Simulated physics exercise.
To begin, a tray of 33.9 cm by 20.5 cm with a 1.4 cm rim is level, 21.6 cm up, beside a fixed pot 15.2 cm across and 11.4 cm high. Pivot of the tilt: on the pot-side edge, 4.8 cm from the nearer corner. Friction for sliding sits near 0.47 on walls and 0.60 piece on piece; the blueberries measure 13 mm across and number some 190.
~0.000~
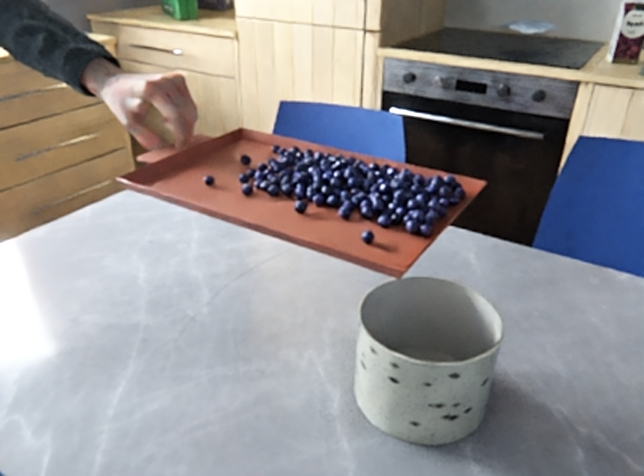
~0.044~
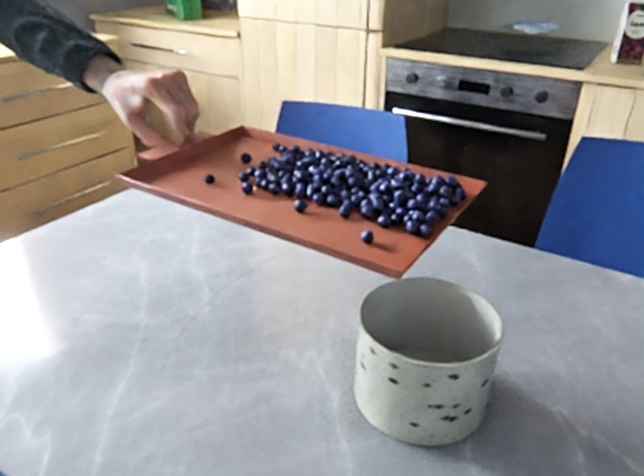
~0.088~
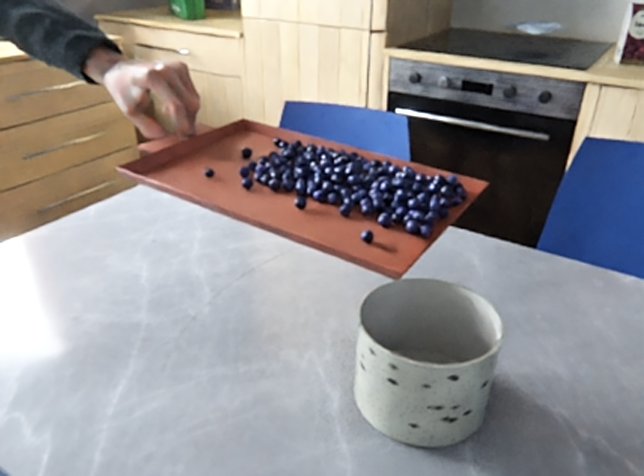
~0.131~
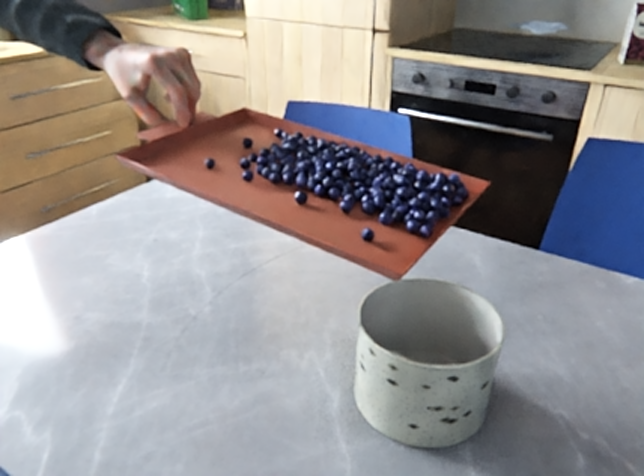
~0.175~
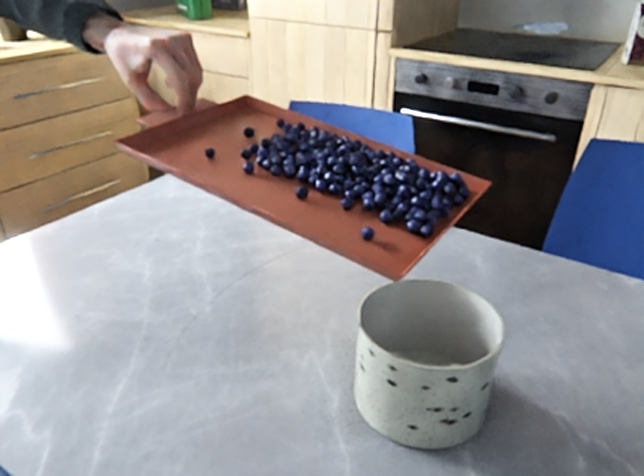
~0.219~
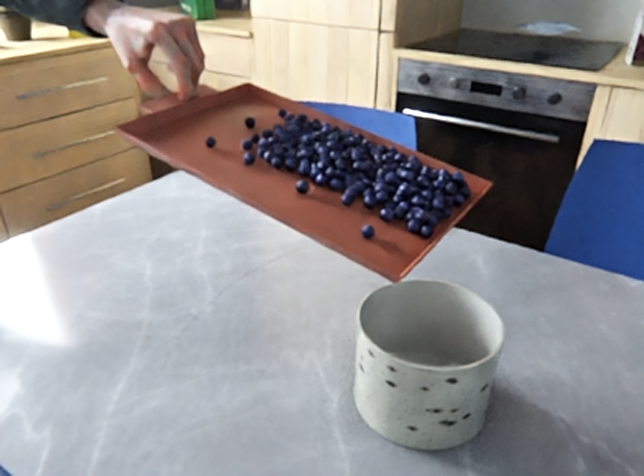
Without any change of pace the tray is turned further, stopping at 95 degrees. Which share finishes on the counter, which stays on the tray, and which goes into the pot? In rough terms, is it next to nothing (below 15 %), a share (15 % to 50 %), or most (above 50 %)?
At the end, counter: The greater amount, tray: A minor amount, pot: A sizeable amount.
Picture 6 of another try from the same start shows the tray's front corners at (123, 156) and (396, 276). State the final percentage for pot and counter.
Split: Pot = 0, counter = 100.
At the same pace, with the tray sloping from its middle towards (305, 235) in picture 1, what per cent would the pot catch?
My guess is roughly 0 percent.
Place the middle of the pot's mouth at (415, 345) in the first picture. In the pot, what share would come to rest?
About 50 per cent.
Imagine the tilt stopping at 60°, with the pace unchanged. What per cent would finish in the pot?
It would be near 35 per cent.
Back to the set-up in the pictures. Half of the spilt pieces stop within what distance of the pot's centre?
Close to 16 cm, give or take.
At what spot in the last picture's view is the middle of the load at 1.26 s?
Load centre, approx.: (461, 390) px.
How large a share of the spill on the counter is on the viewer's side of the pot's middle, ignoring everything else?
Roughly 60 per cent.
After 0.84 s, tilt 50 degrees; the tray holds 95 %, the pot 0 %.
After 1.26 s, tilt 77 degrees; the tray holds 20 %, the pot 20 %.
Then, at 1.75 s, tilt 95 degrees; the tray holds 0 %, the pot 40 %.
At rest (2.4 s), counter 60 %, tray 0 %, pot 40 %.
